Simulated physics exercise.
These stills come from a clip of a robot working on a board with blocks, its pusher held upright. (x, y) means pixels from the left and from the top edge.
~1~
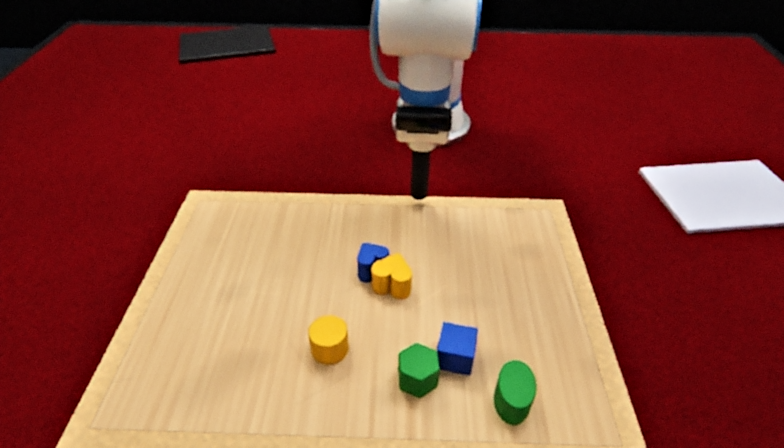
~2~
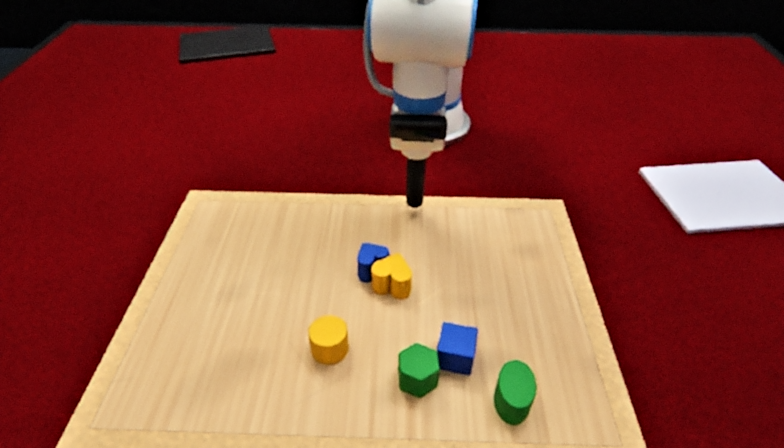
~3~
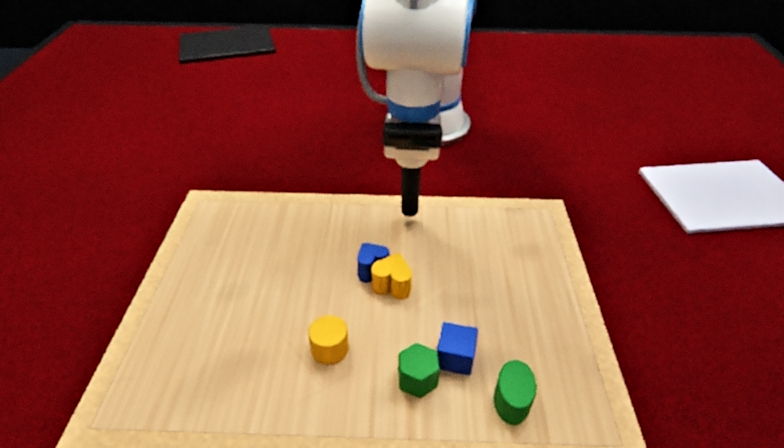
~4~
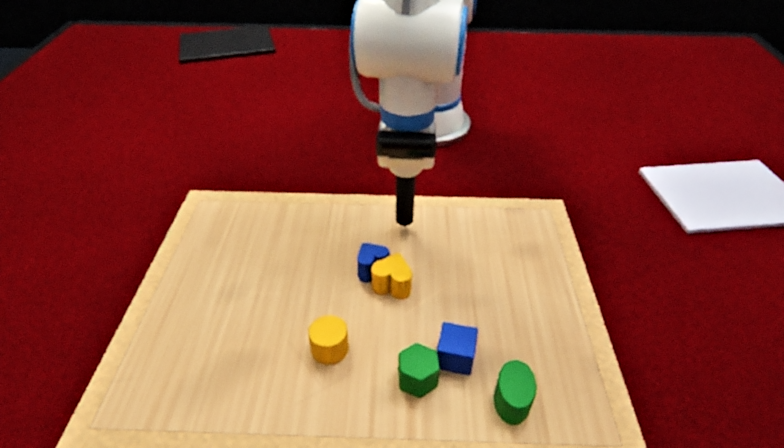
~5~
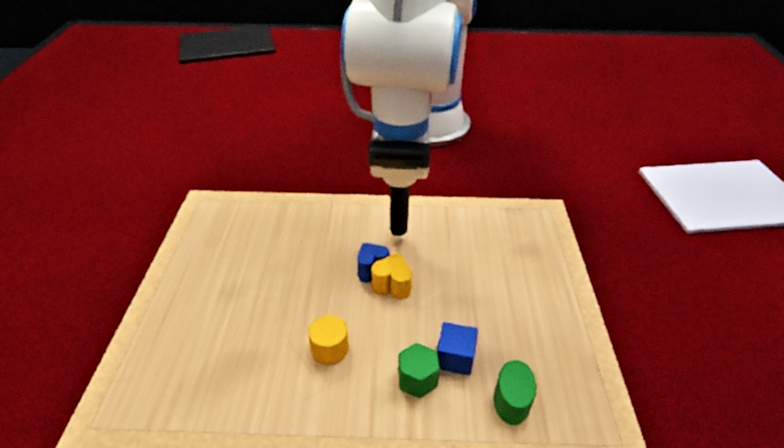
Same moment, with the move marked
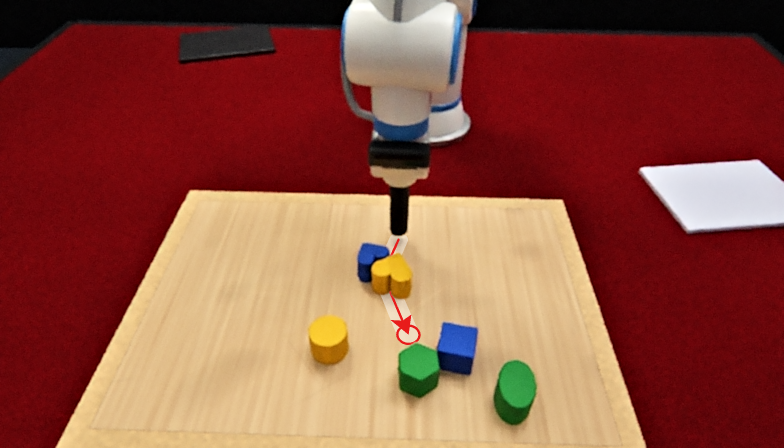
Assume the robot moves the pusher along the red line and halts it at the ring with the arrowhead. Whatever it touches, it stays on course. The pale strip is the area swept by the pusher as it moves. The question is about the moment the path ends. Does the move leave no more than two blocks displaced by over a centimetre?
I expect not.
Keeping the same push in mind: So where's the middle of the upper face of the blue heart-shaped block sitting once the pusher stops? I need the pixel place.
At the end it should sit near (363, 263).
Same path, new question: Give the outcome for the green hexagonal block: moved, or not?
By the end it has moved.
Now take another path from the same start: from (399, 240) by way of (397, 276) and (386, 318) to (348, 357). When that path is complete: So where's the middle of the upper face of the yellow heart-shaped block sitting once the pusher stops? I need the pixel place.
When the path ends, it will be at (320, 352).
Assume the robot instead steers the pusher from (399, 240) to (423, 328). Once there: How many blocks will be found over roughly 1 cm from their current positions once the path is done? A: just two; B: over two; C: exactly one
C - exactly one.
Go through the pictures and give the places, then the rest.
Pusher's lower end at (419, 196); blue heart-shaped block at (372, 252); yellow heart-shaped block at (393, 267); green hexagonal block at (419, 360); blue square at (458, 339), in the first picture.
Pusher at (415, 204); blocks still, in the second picture.
Pusher at (410, 212); blocks still, in the third picture.
Pusher at (404, 221); blocks still, in the fourth picture.
Pusher at (399, 231); blue heart-shaped block at (372, 252); yellow heart-shaped block at (393, 267); green hexagonal block at (419, 360); blue square at (458, 339), in the fifth picture.
Drawn move, from (399, 240) by way of (387, 267) and (393, 299) to (408, 335).
On the path given first. One third of the way, pusher at (387, 259); blue heart-shaped block at (365, 257), turned 25° clockwise; yellow heart-shaped block at (393, 270), turned 15° anticlockwise.
Two thirds of the way, pusher at (394, 291); blue heart-shaped block at (363, 263), turned 60° clockwise; yellow heart-shaped block at (400, 302).
At the end, pusher at (409, 326); blue heart-shaped block at (363, 263), turned 60° clockwise; yellow heart-shaped block at (408, 340), turned 30° clockwise; green hexagonal block at (424, 377); blue square still.
